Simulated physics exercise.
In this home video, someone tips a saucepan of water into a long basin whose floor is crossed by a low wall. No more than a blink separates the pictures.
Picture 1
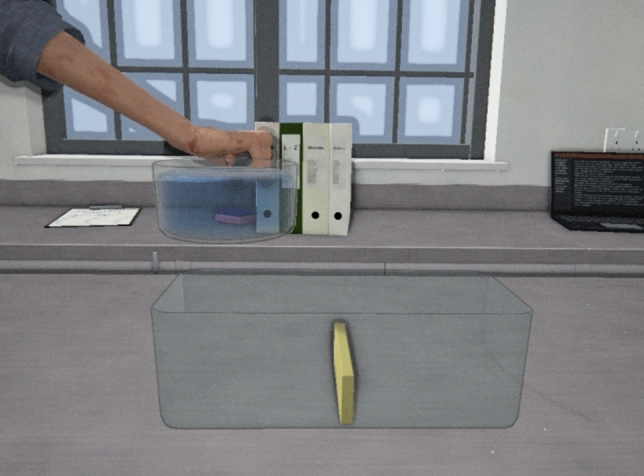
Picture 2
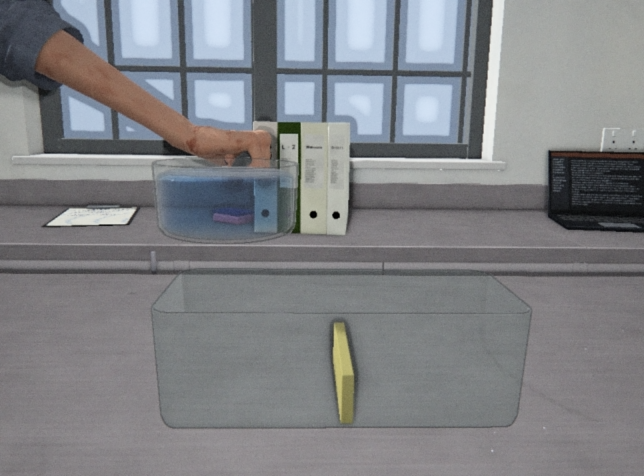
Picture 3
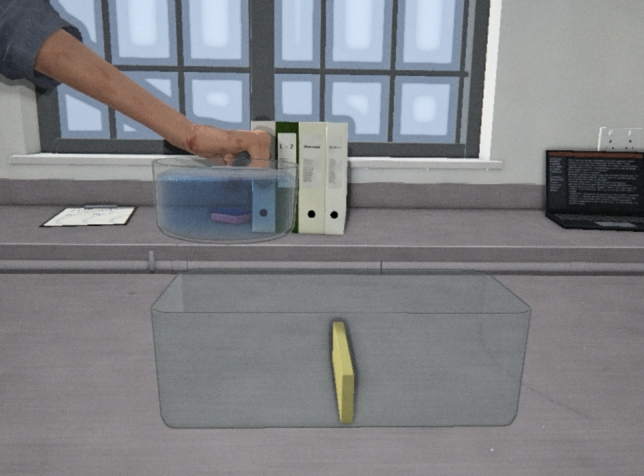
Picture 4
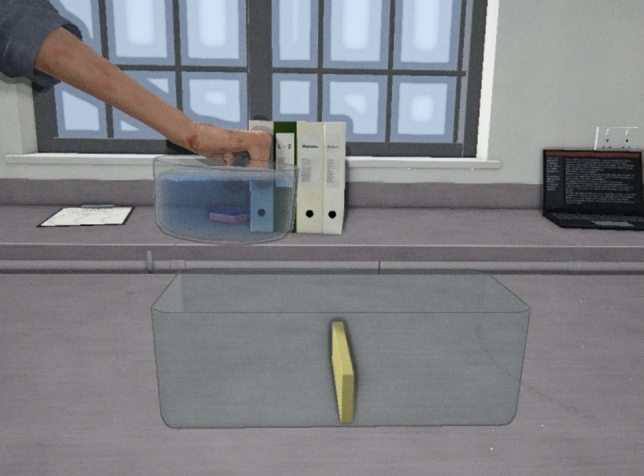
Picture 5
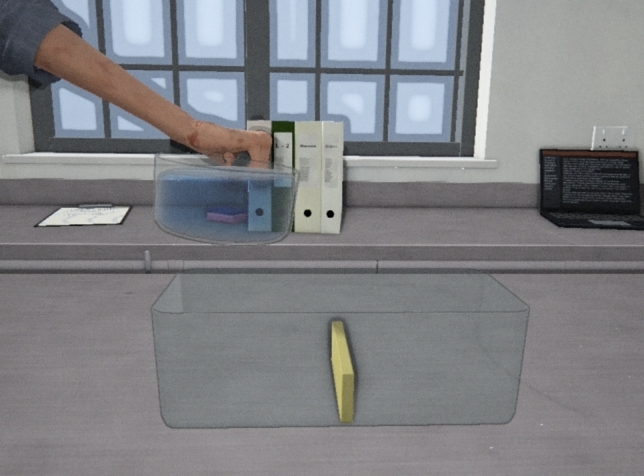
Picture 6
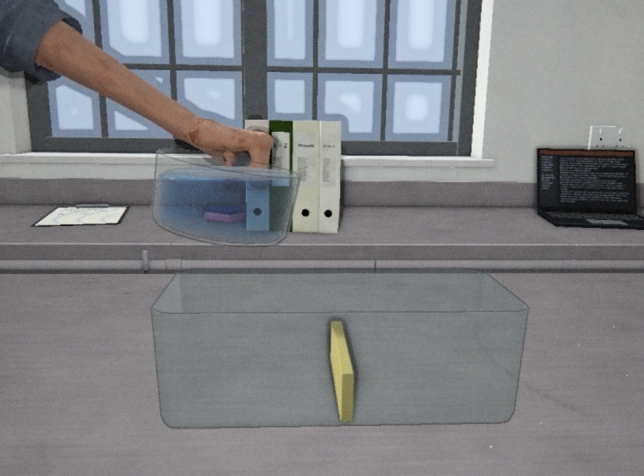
A hand holds a clear container of blue water above a long basin, tilting it slightly rightward.
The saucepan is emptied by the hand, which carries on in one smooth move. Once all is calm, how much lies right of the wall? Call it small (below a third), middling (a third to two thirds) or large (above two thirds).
Middling.
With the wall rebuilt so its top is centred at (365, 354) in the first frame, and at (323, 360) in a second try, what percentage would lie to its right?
My guess is some 30 percent the first time and some 75 percent the second.
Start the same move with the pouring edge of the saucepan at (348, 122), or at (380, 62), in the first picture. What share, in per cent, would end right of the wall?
Near 95 per cent for the first start, near 95 per cent for the second.
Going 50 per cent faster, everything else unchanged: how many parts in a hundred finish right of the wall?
Roughly 50 %.
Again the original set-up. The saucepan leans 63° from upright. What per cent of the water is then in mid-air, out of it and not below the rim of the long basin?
I'd say some 25 per cent.
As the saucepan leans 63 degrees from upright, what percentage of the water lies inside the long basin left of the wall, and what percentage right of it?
5 % left, 15 % right.
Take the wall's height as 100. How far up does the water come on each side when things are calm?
Left: About 30; right: About 40.
A moment on, the saucepan is tipped part way and 56 per cent is still to pour, 4 is left of the wall and 14 right of it.
Next, the saucepan is tipped on its side and 11 per cent is still to pour, 26 is left of the wall and 58 right of it.
Then the saucepan is tipped right over and 1 per cent is still to pour, 40 is left of the wall and 59 right of it.
Later the saucepan is tipped right over and 0 per cent is still to pour, 41 is left of the wall and 59 right of it.
In the end 41 per cent lies left of the wall, 59 right of it and 0 outside.
